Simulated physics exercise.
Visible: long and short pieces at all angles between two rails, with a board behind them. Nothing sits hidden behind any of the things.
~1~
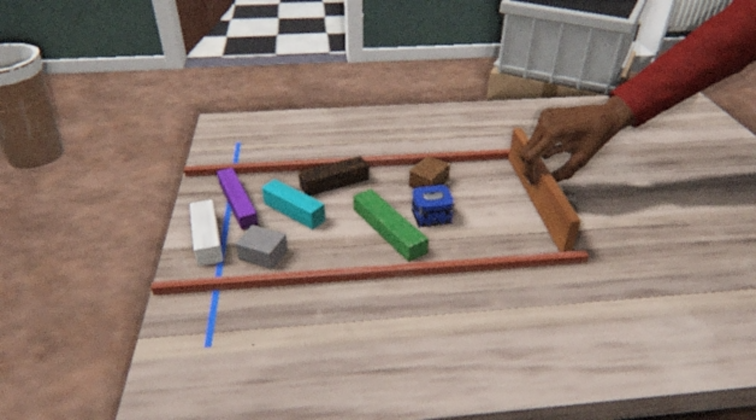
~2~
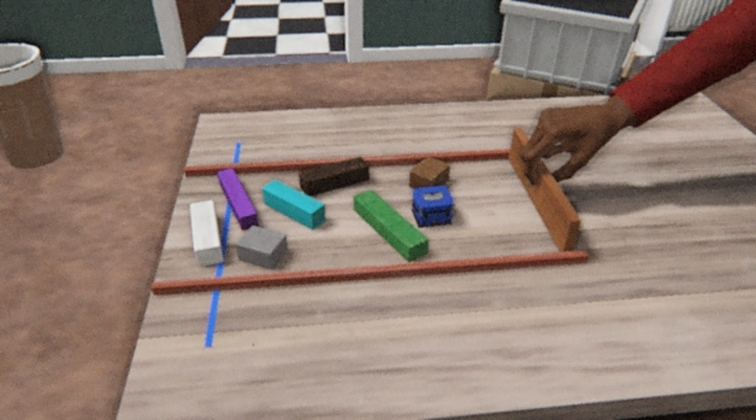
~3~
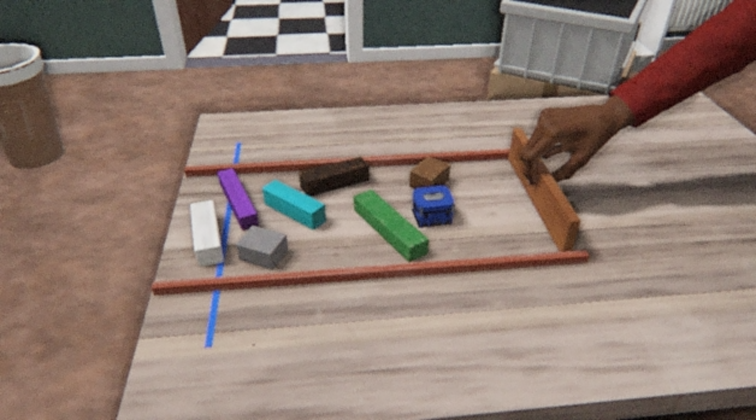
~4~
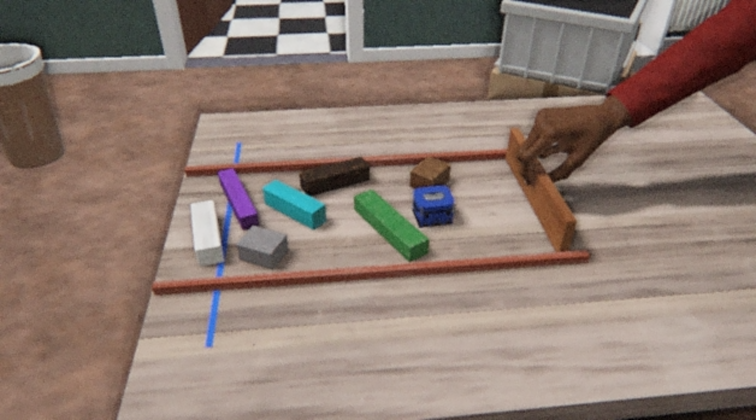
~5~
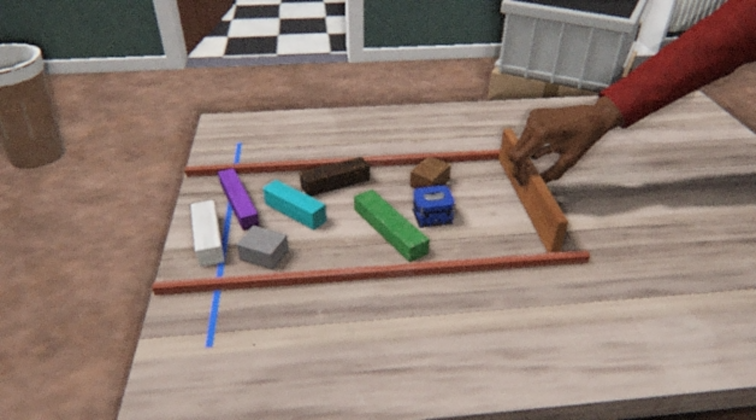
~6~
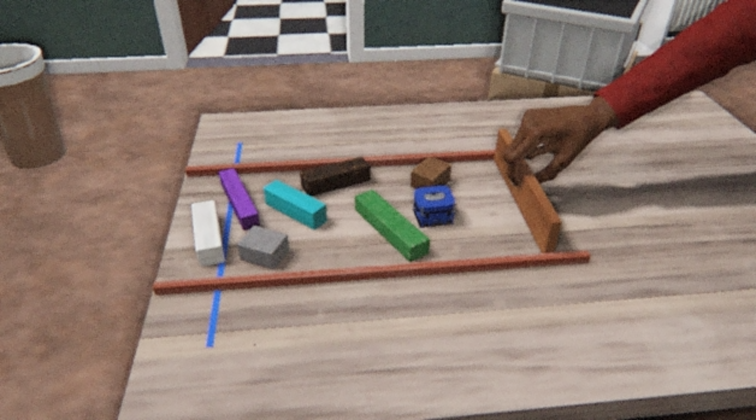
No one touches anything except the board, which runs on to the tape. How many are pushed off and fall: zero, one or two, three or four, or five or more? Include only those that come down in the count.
Three or four drop.
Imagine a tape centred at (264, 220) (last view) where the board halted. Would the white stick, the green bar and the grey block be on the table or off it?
Here the white stick drops down while the green bar remains in place and the grey block remains in place.
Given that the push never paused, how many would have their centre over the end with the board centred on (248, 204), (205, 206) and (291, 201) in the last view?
Per position: 3 / 6 / 0.
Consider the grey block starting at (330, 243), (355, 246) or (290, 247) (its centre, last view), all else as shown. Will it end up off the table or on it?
Result per try, in order: Not toppled; not toppled; not toppled.
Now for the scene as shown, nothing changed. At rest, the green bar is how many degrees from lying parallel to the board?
I'd put it at about 35°.
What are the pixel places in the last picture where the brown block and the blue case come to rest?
They come to rest around (216, 197) and (207, 219).
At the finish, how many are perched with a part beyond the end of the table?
Overhanging ones - 2.
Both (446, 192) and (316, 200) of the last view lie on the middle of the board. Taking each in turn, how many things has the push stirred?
Up to then 2, and up to the other point 8.
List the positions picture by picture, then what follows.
In the first frame, white stick (206, 232); purple stick (237, 198); grey block (262, 247); board (540, 186); tape (226, 223).
In the second frame, purple stick (237, 198); brown block (430, 176).
In the third frame, grey block (263, 247); turquoise stick (294, 204).
In the fourth frame, white stick (207, 232); blue case (433, 206).
In the fifth frame, purple stick (238, 198); green bar (390, 224).
In the sixth frame, white stick (208, 232); purple stick (239, 198); grey block (264, 247); board (524, 187); tape (228, 223).
Early on, none off yet; white stick at rest near (208, 232); purple stick at rest near (239, 198); grey block at rest near (264, 247).
A while later, none off yet; white stick moving near (198, 233); purple stick travelled a little near (223, 199); grey block travelled a little near (250, 251).
Finally, the number that fall off is three or four; lost, turquoise stick, grey block, purple stick and white stick.
